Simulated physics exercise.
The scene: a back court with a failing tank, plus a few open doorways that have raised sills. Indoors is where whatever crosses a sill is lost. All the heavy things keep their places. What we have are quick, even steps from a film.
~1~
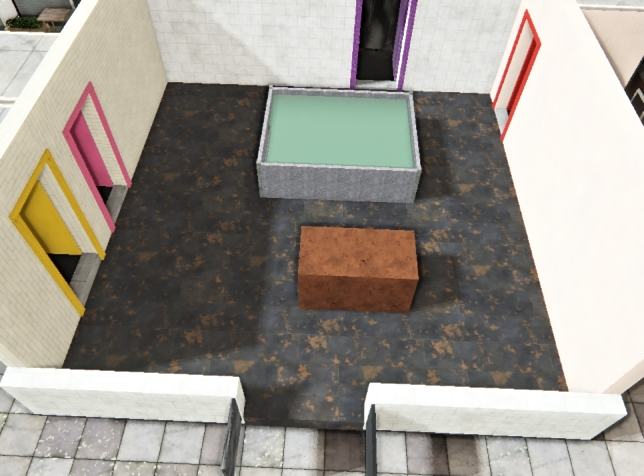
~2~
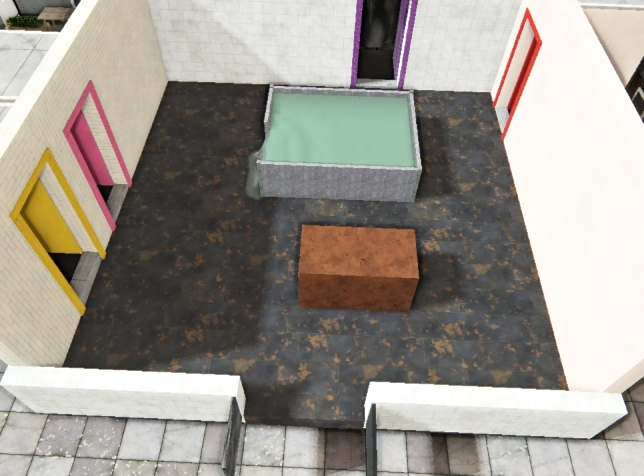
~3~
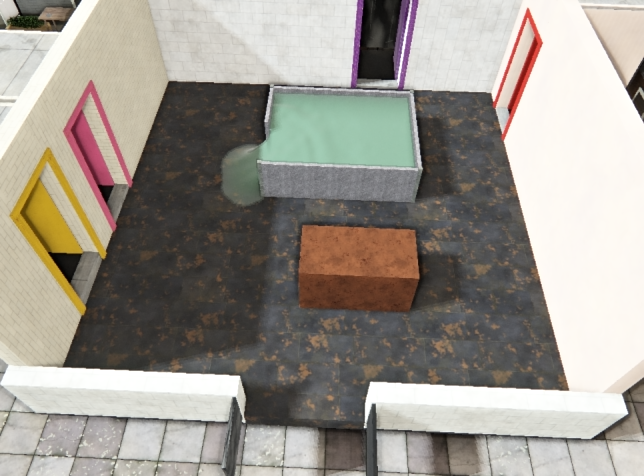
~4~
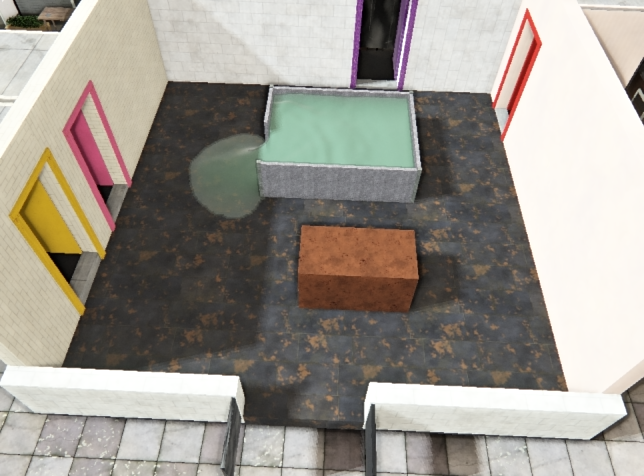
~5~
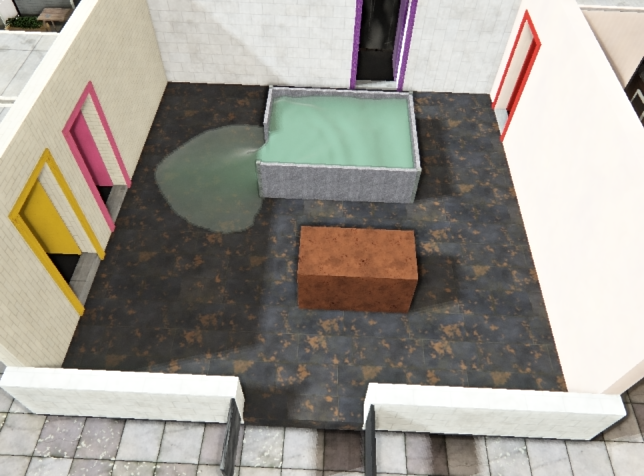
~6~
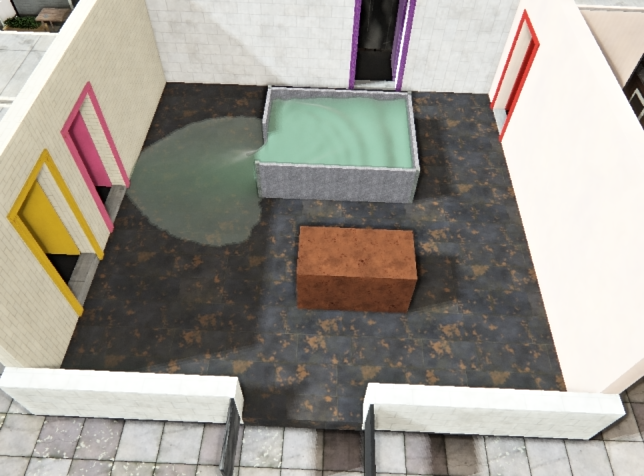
Greenish water burst out of the left side of a raised gray tank in a walled courtyard, then spread in a widening puddle across the dark floor toward the left wall while ripples crossed the tank.
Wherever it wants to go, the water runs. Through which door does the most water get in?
The pink door.
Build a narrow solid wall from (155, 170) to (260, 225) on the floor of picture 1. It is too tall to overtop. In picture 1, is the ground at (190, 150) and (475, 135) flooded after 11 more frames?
First spot soaking, second spot unflooded.
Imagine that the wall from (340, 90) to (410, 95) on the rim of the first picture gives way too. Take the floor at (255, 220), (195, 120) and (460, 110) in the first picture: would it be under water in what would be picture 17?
The first spot is left untouched, the second is soaked through, the third is soaked through.
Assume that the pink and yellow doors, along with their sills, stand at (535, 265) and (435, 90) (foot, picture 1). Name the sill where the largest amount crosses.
That would be the red door.
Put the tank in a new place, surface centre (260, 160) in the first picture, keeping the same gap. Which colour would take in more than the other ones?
Result: The one in pink.
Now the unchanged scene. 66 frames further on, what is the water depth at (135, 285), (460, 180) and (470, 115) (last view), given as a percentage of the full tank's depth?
Around 8, 2 and 10 %.
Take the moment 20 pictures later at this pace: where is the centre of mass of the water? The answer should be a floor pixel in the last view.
It is around (258, 174).
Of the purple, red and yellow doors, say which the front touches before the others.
First: The door marked yellow.
A moment on, water covers 20 % of the floor; red door not reached, purple door not reached, pink door some in, yellow door not reached.
Next, water covers 25 % of the floor; red door not reached, purple door not reached, pink door a lot in, yellow door wet at the sill, nothing in.
Then, water covers 40 % of the floor; red door not reached, purple door not reached, pink door a lot in, yellow door wet at the sill, nothing in.
Later, water covers 70 % of the floor; red door a trickle in, purple door wet at the sill, nothing in, pink door a lot in, yellow door wet at the sill, nothing in.
In the end, water covers 95 % of the floor; red door a lot in, purple door wet at the sill, nothing in, pink door a lot in, yellow door wet at the sill, nothing in; the pink door has let in the most.
